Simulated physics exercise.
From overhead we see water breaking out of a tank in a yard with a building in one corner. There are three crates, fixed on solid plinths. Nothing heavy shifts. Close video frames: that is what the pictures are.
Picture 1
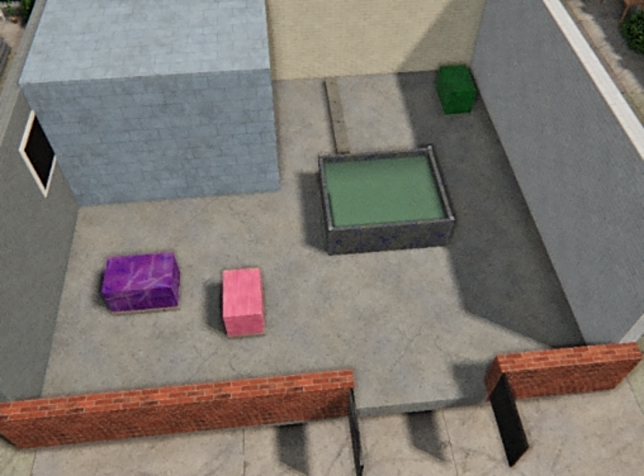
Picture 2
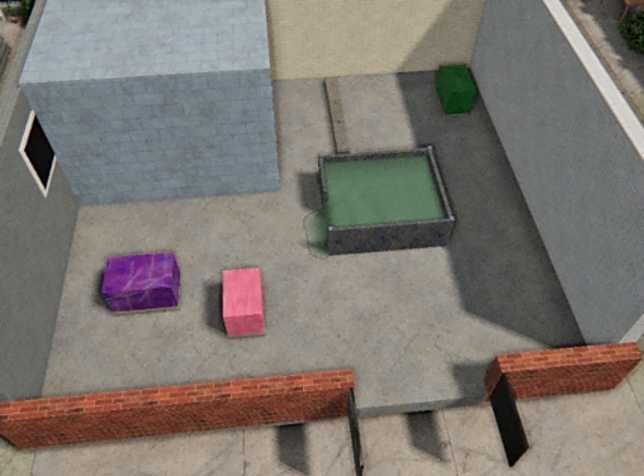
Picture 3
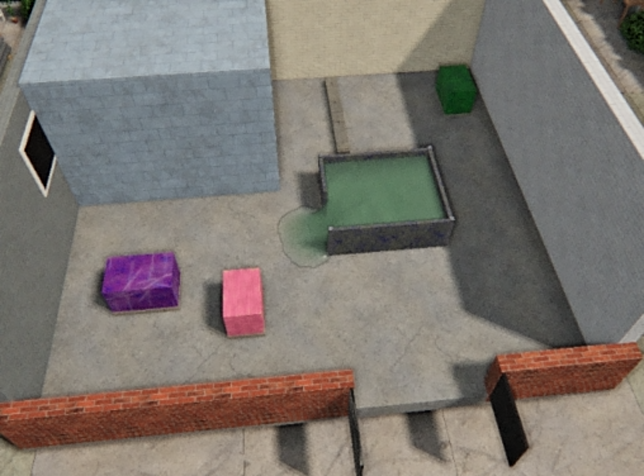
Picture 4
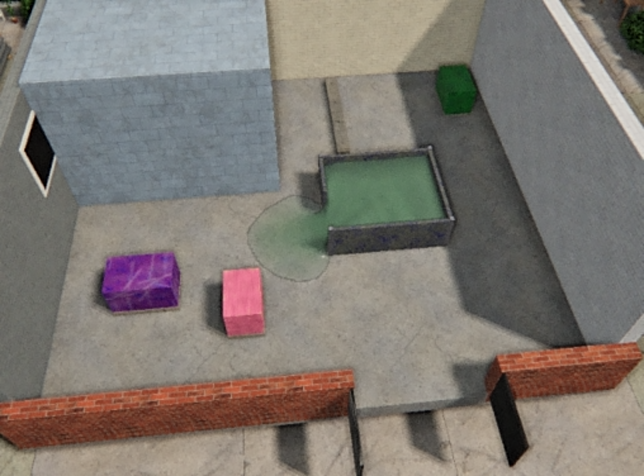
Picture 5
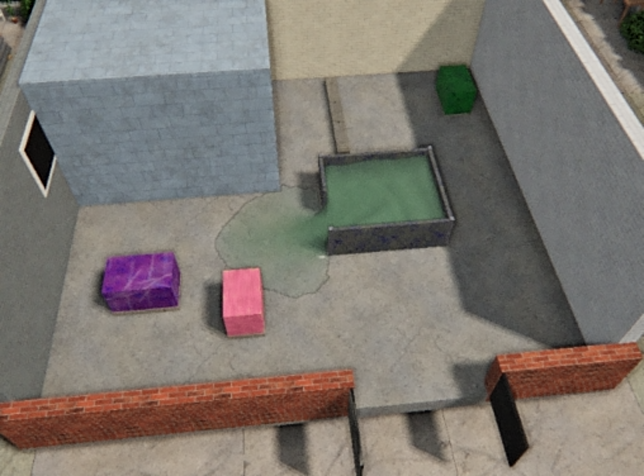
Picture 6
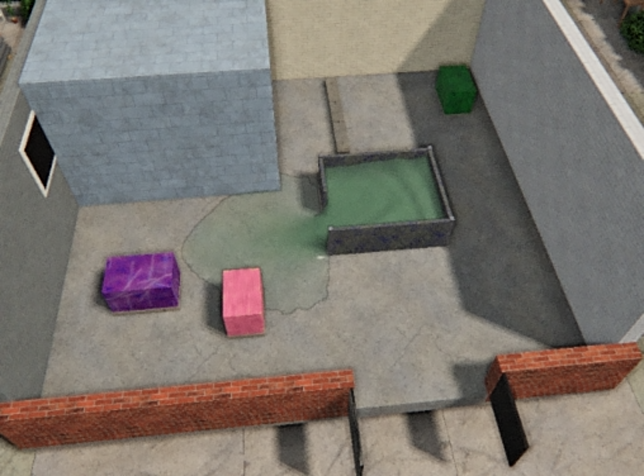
The clip shows a walled yard with a tank of greenish water and purple, pink and green crates; water pours from the tank's left side and spreads leftward across the paving, reaching around the pink crate.
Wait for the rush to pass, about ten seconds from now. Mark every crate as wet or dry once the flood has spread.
Green crate: Dry, purple crate: Wet, pink crate: Wet.
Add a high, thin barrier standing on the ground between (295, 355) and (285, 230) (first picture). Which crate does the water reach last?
The green crate.
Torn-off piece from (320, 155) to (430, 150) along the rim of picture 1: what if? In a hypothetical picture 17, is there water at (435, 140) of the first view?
There: Wet.
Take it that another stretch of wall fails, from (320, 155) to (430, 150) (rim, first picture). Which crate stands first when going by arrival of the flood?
Answer: The green crate.
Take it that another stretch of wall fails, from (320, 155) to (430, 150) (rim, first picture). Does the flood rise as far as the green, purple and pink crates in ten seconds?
Green: Flooded, purple: Clear, pink: Clear.
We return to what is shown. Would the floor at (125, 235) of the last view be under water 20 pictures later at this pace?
Lab note: Spot reads soaked.
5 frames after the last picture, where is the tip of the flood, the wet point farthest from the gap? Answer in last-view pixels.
I'd point to (76, 287).
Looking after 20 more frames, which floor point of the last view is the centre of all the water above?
I'd say near (255, 252).
A moment on, water covers 20 % of the floor; the green crate not reached, the purple crate water round its plinth, the pink crate water round its plinth.
Next, water covers 30 % of the floor; the green crate not reached, the purple crate water round its plinth, the pink crate water round its plinth.
Then, water covers 35 % of the floor; the green crate not reached, the purple crate water round its plinth, the pink crate water round its plinth.
Later, water covers 45 % of the floor; the green crate not reached, the purple crate water round its plinth, the pink crate water round its plinth.
In the end, water covers 65 % of the floor; the green crate stayed above the water, the purple crate was topped, the pink crate was topped.
